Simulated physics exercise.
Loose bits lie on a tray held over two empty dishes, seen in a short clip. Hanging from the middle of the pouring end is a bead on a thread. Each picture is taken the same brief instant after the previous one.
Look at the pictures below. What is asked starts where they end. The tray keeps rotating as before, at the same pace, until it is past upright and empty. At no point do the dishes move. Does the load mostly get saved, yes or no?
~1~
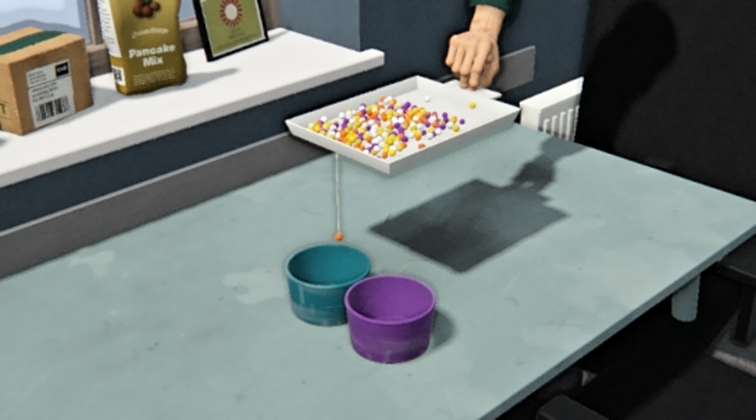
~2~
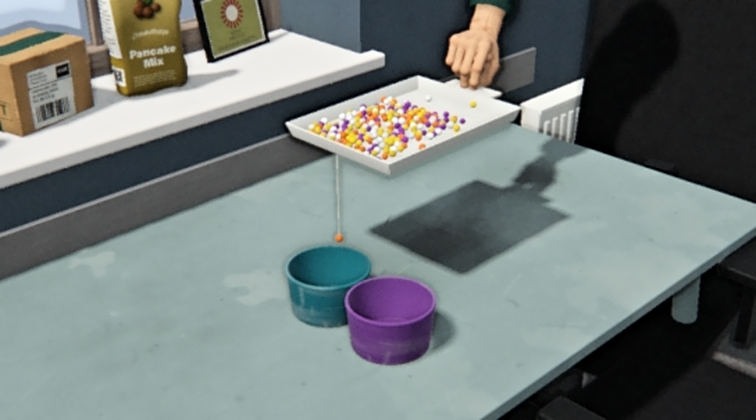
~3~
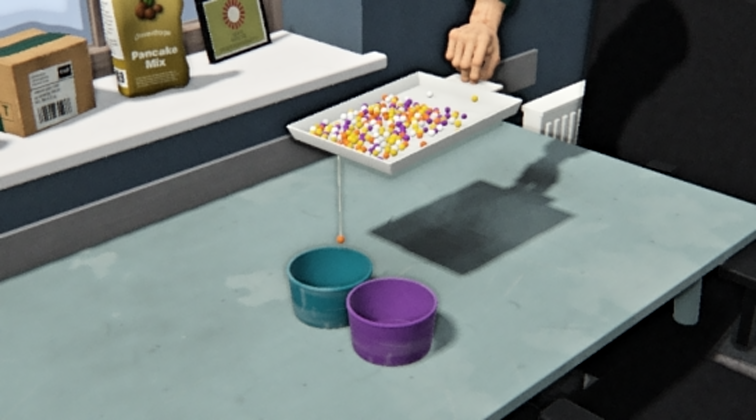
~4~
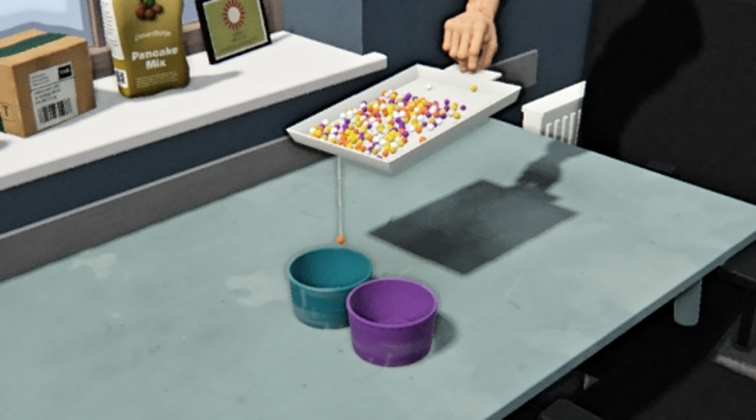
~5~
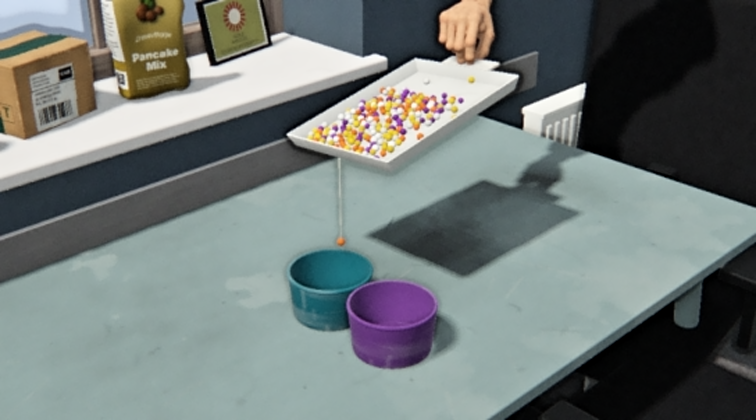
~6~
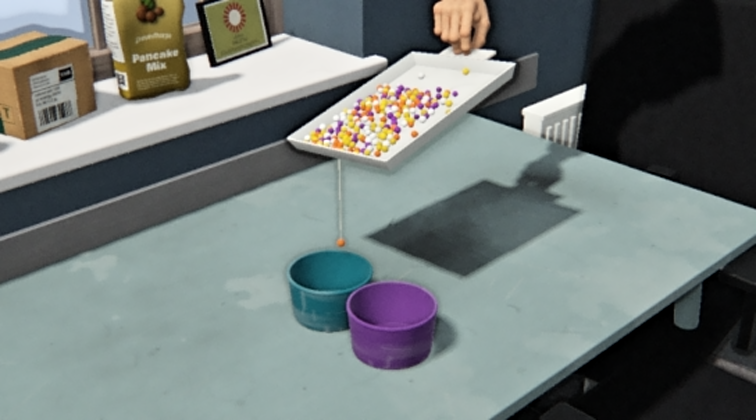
No, less than half is saved.
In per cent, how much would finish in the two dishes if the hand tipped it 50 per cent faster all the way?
About 0 per cent.
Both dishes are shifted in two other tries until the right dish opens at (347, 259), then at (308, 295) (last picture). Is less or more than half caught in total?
The bulk of it, then Short of half.
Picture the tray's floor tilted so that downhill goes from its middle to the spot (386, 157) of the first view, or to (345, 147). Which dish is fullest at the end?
The first try favours the dish to the right; the second favours the dish to the left.
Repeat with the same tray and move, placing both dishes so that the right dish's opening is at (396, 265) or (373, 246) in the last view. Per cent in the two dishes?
Close to 10 in a hundred first, close to 20 in a hundred second.
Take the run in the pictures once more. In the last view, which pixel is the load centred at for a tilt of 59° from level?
Somewhere about (320, 139).
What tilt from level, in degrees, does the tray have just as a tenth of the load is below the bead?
Roughly 65 degrees from level.
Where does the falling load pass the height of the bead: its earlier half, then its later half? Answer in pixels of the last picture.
For the early half I get (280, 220), and for the late half (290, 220).
Shortly afterwards, tray tipped steeply; the bulk on the tray; only a few outside both; a little in the air.
Next, tray tipped right over; a little on the tray; a little in the left dish; the bulk outside both; a little in the air.
Some moments later, tray tipped past a quarter turn; a little in the left dish; all but a few outside both.
In the end, tray tipped past a quarter turn; none at all in the right dish; a little in the left dish; all but a few outside both.
